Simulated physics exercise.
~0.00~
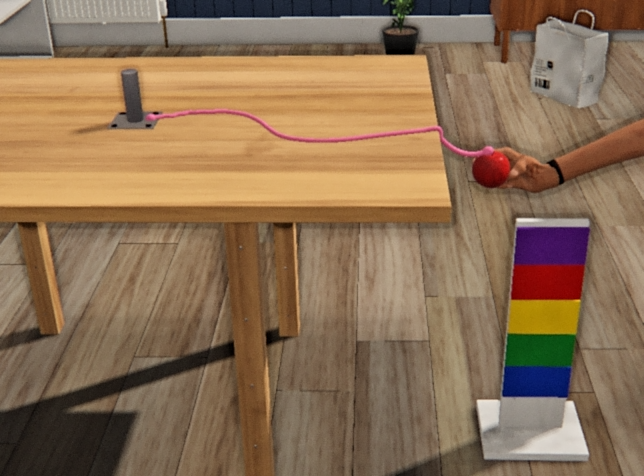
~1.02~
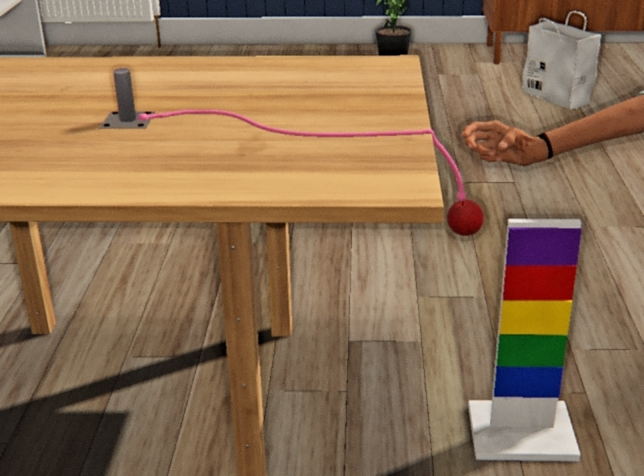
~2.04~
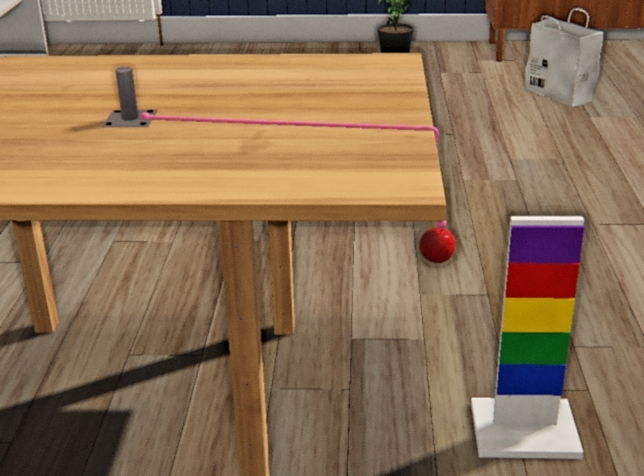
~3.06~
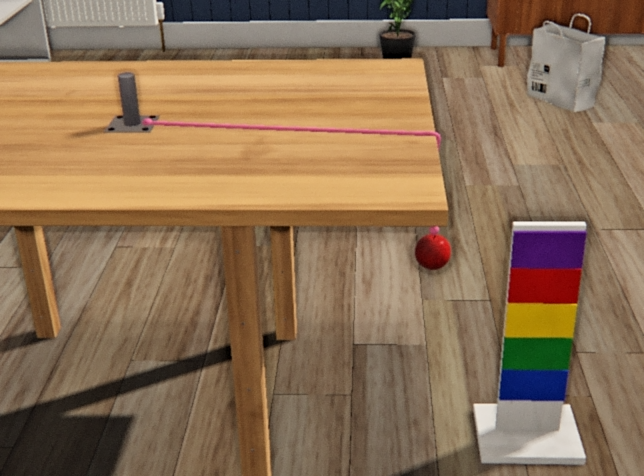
The clip opens with a hand holding a small red apple just past the right edge of a wooden table, tied to a slack pink cord that runs back to a grey post. To the right stands a board with purple, red, yellow, green and blue bands. The hand lets go and draws back, and the apple drops beside the table as the cord bends over the edge. The hand leaves the view while the apple moves left and slightly lower, and the cord pulls straight across the tabletop. Finally, the apple hangs just below the table's edge, level with the purple band.
